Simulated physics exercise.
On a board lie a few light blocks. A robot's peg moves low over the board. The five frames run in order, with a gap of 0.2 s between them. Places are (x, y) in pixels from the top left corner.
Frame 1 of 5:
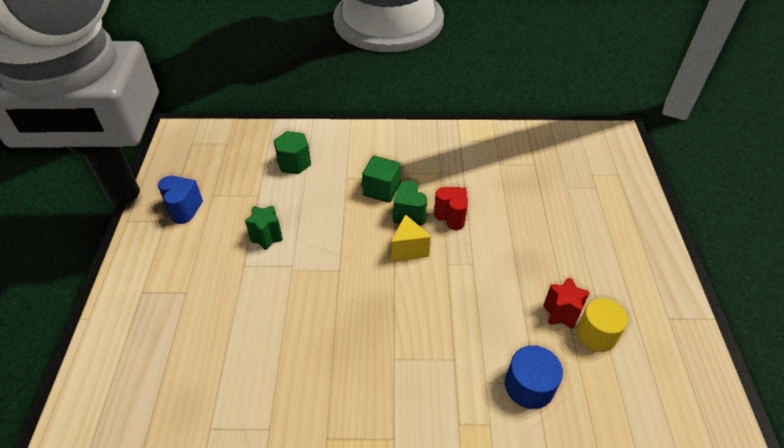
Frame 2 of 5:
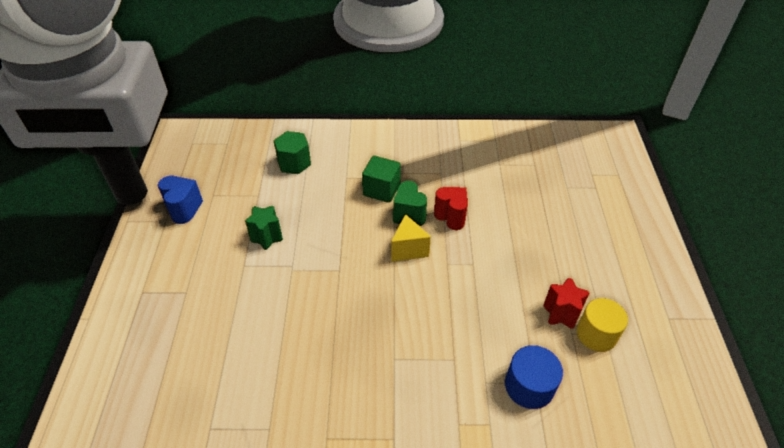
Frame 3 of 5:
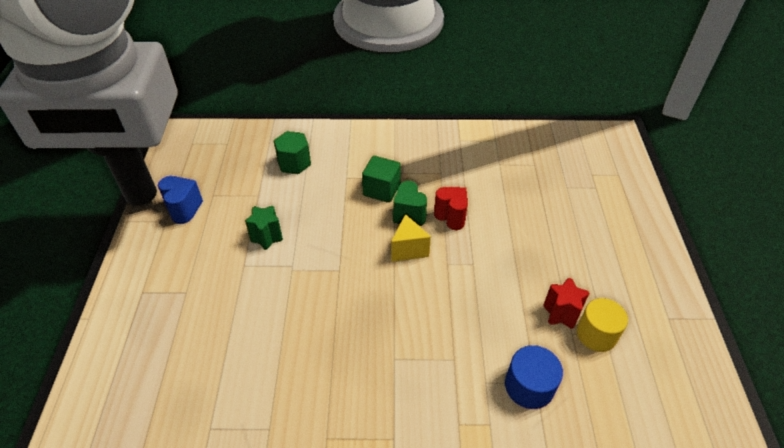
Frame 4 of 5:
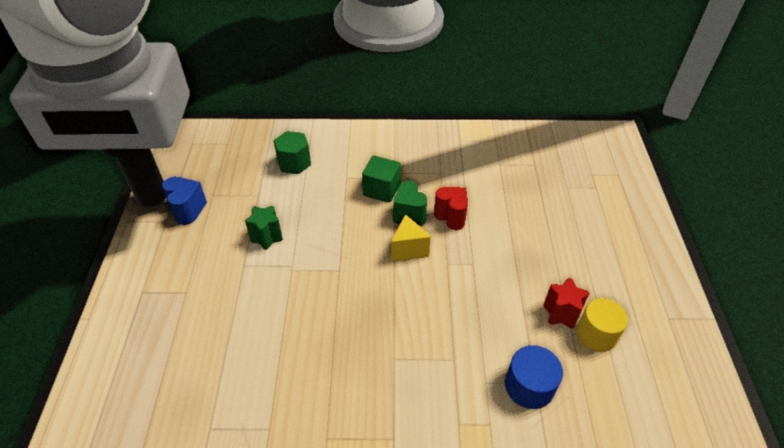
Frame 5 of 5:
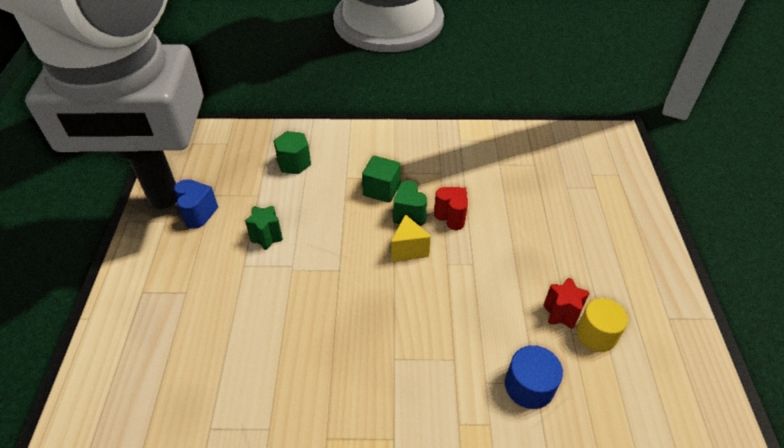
In the video, a robot arm's dark peg moves slowly right across a wooden board scattered with coloured blocks, reaches the blue heart-shaped block near the left edge, and pushes it a short way right while the other blocks stay still.
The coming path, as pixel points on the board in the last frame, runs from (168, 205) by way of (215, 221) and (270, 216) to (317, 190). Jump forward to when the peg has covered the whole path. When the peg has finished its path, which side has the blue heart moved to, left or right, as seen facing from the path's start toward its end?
Towards the right-hand side.
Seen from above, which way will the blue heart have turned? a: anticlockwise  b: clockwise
Option b.
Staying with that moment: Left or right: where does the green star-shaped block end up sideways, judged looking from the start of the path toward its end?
The right-hand side.
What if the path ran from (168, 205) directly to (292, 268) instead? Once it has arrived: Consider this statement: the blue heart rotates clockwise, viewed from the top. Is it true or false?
That statement is not accurate.
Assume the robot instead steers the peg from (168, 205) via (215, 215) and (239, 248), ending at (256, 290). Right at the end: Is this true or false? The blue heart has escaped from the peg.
False.
The first path, step by step. One third of the way, peg (213, 214); blue heart (240, 210); green star-shaped block (267, 218), turned 15° clockwise.
Two thirds of the way, peg (269, 209); blue heart (283, 213), turned 60° clockwise; green star-shaped block (293, 236), turned 55° clockwise.
At the end, peg (316, 183); blue heart (288, 210), turned 75° clockwise; green star-shaped block (294, 237), turned 60° clockwise; green hexagon still.
